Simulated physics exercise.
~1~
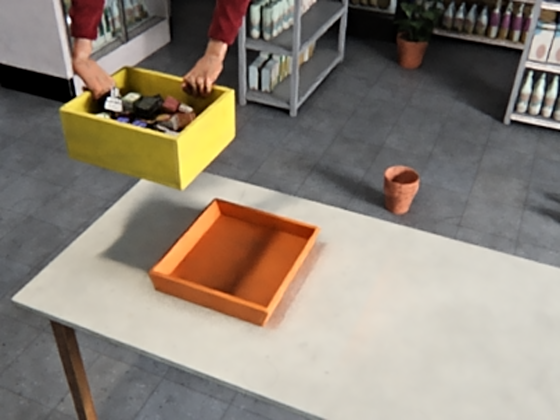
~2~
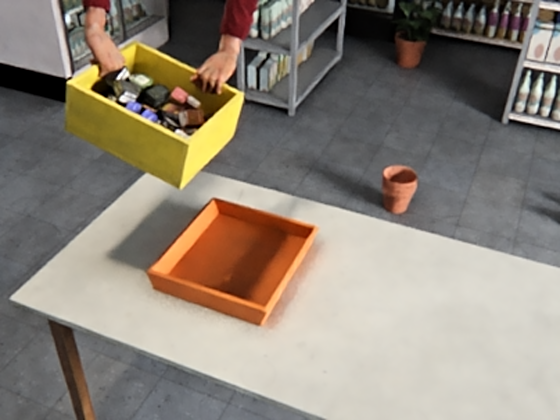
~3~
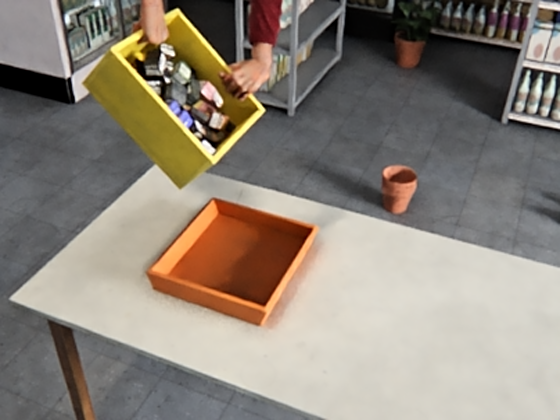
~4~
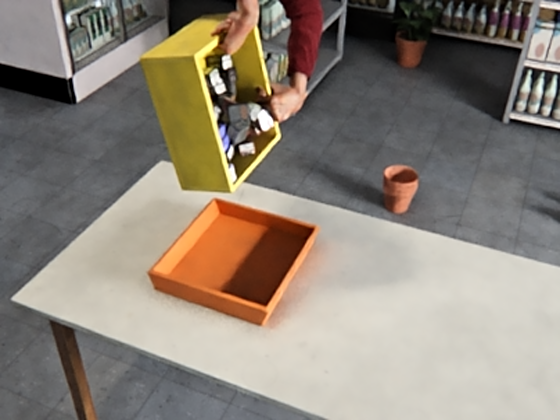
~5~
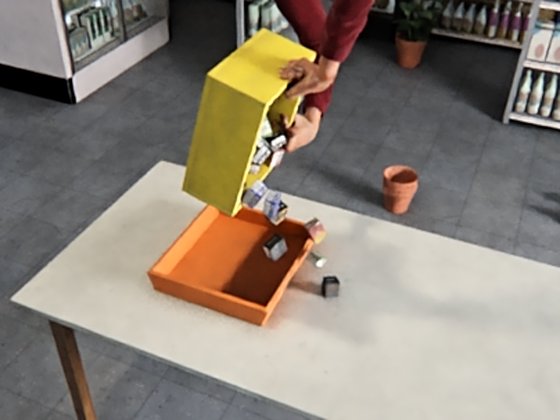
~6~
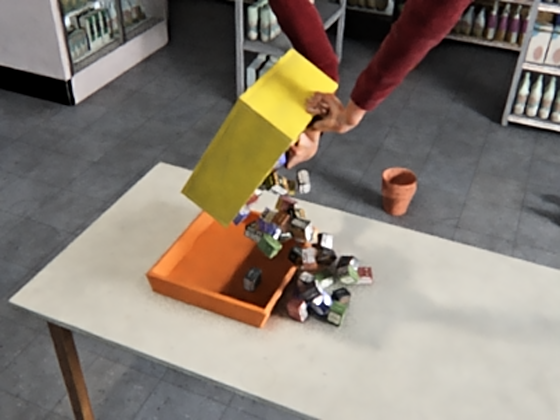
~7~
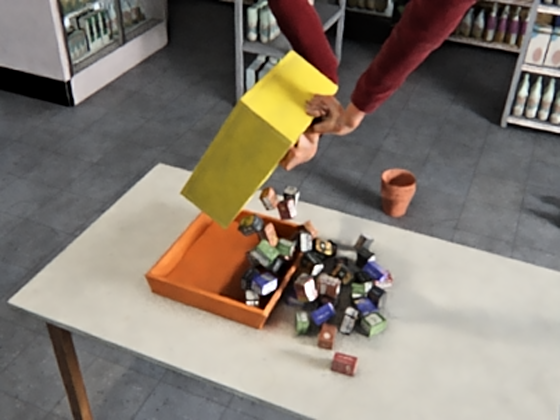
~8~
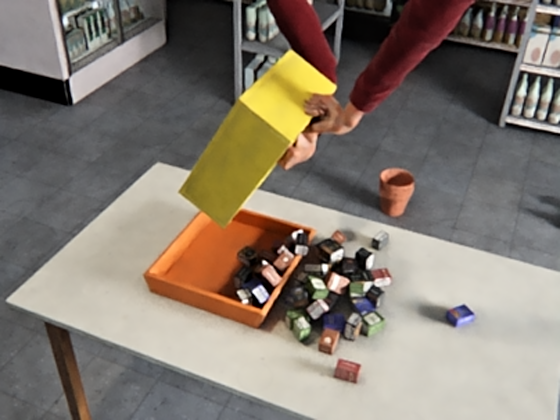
In a shop with shelves of bottles behind, two hands in dark red sleeves hold a yellow crate of small cartons above a pale table, where a shallow orange box sits empty near a terracotta pot. The hands tip the crate to the right, steeper and steeper, until the first few cartons drop out. Then the rest tumble down in a rush, some into the box but many over its right edge. The crate stays upended as the last ones fall. A cluster lies in the box's right side, while most are scattered on the table, one well off to the right.
